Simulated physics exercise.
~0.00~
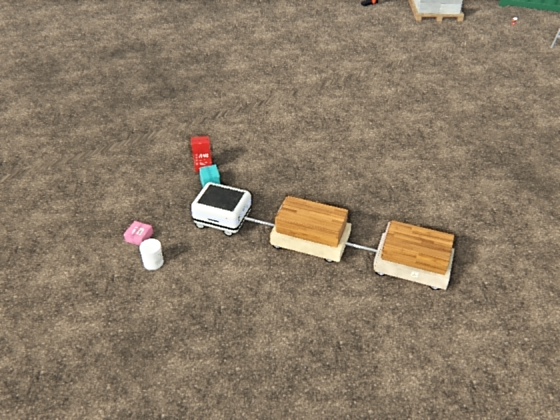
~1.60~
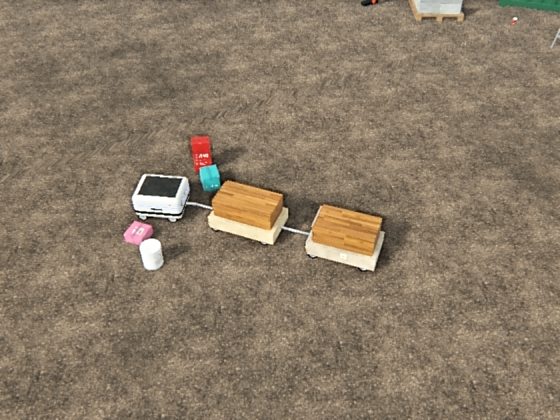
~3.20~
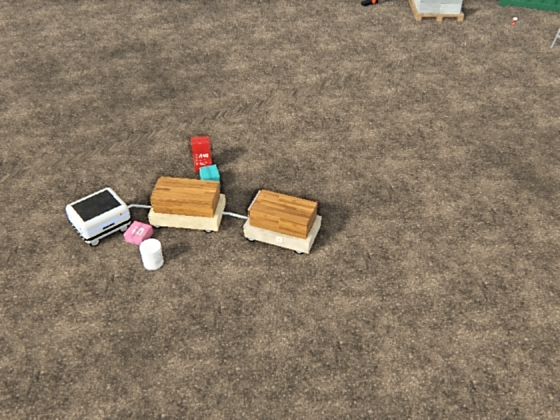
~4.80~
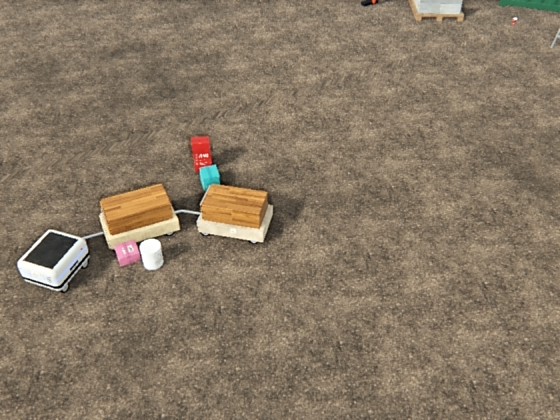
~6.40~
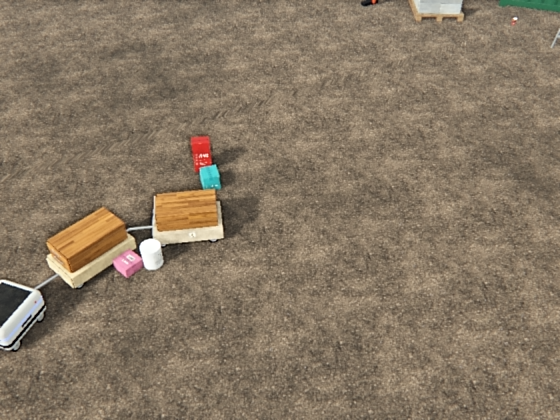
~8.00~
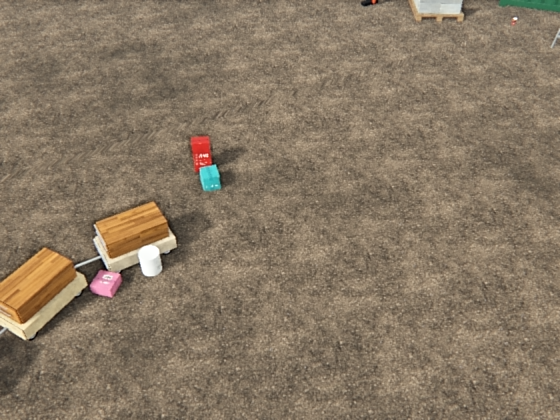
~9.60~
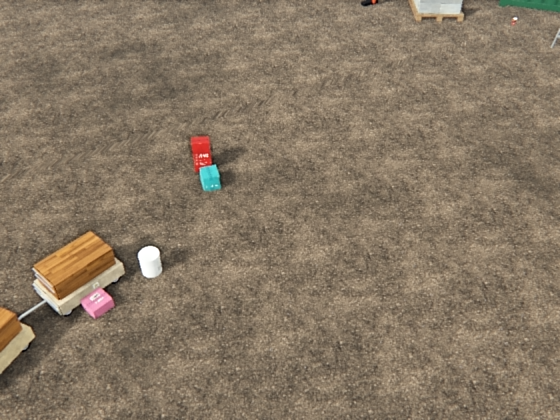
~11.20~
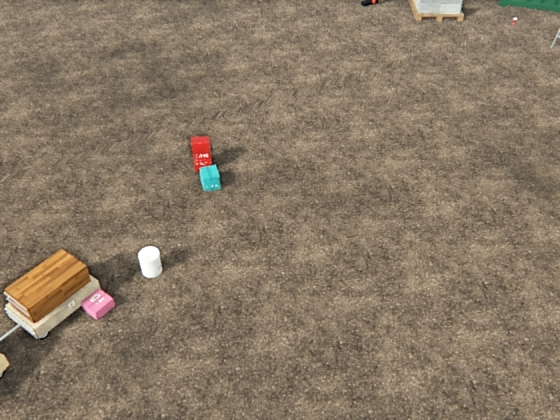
The video shows a white robot tug pulling two wood-topped carts leftward, then curving down past a white pail and nudging a pink box down and left, before the tug leaves view and the carts reach the lower left edge, while the turquoise and red boxes stay put.
